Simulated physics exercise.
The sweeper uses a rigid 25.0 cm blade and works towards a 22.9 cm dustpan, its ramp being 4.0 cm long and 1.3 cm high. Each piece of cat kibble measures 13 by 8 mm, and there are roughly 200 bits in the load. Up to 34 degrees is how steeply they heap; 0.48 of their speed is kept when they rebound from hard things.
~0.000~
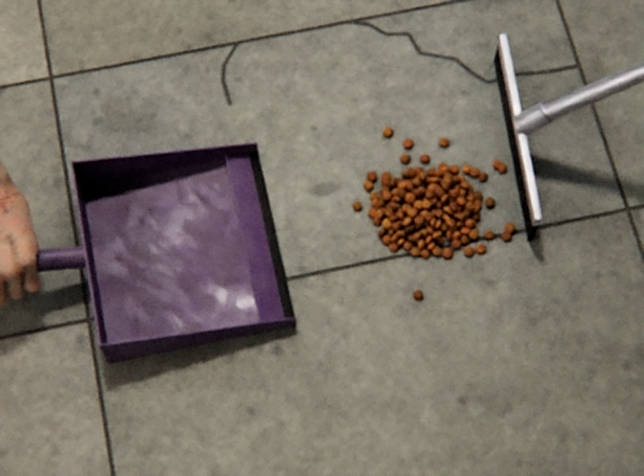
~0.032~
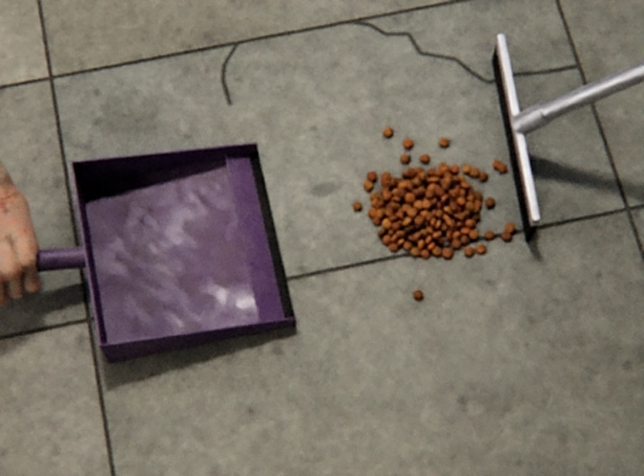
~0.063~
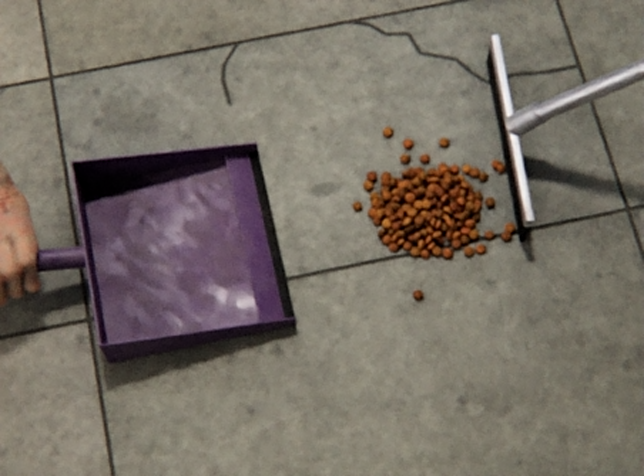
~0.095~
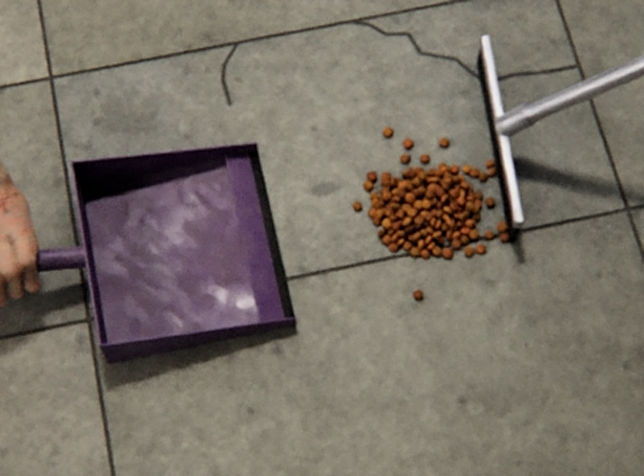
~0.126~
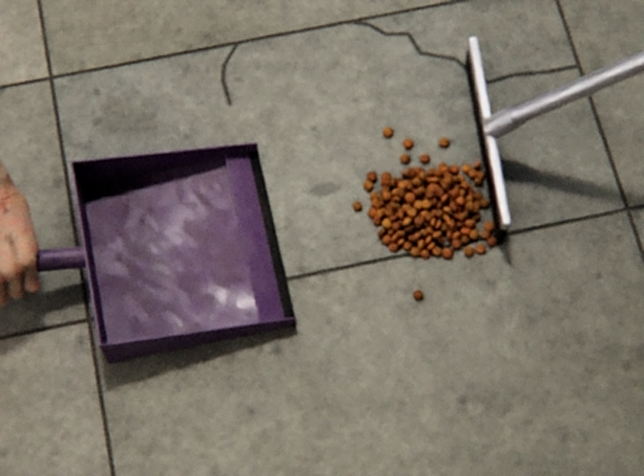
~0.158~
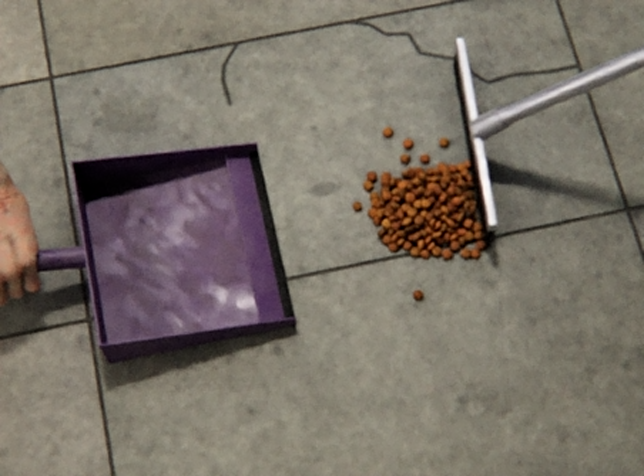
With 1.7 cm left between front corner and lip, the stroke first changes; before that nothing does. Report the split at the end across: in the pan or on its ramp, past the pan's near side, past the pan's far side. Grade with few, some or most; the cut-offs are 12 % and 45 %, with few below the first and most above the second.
In the pan or on its ramp: Some; past the pan's near side: Few; past the pan's far side: Few.
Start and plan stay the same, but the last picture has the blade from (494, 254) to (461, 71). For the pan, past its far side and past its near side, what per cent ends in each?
Pan 25 % / far 0 % / near 15 %.
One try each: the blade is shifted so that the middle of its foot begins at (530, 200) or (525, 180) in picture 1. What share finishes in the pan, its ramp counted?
About 40 and 45 per cent.
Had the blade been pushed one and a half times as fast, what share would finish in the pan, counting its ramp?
Roughly 45 in a hundred.
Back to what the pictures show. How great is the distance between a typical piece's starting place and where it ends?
Somewhere around 20 centimetres.
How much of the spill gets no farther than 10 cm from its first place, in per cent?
Roughly 10 in a hundred.
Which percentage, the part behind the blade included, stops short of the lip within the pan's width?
Roughly 55 percent.
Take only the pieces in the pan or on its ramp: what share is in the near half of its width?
Something like 30 in a hundred.
After 0.39 s, middle of the blade 14 cm from the lip; 0 % over the lip, far side 0 %, near side 0 %.
After 0.55 s, middle of the blade 7 cm from the lip; 0 % over the lip, far side 0 %, near side 0 %.
After 0.82 s, middle of the blade 3 cm from the lip; 40 % over the lip, far side 5 %, near side 0 %.
At rest (1.3 s), pan 40 %, near side 0 %, far side 5 %, in front of the lip or behind the blade 55 %.
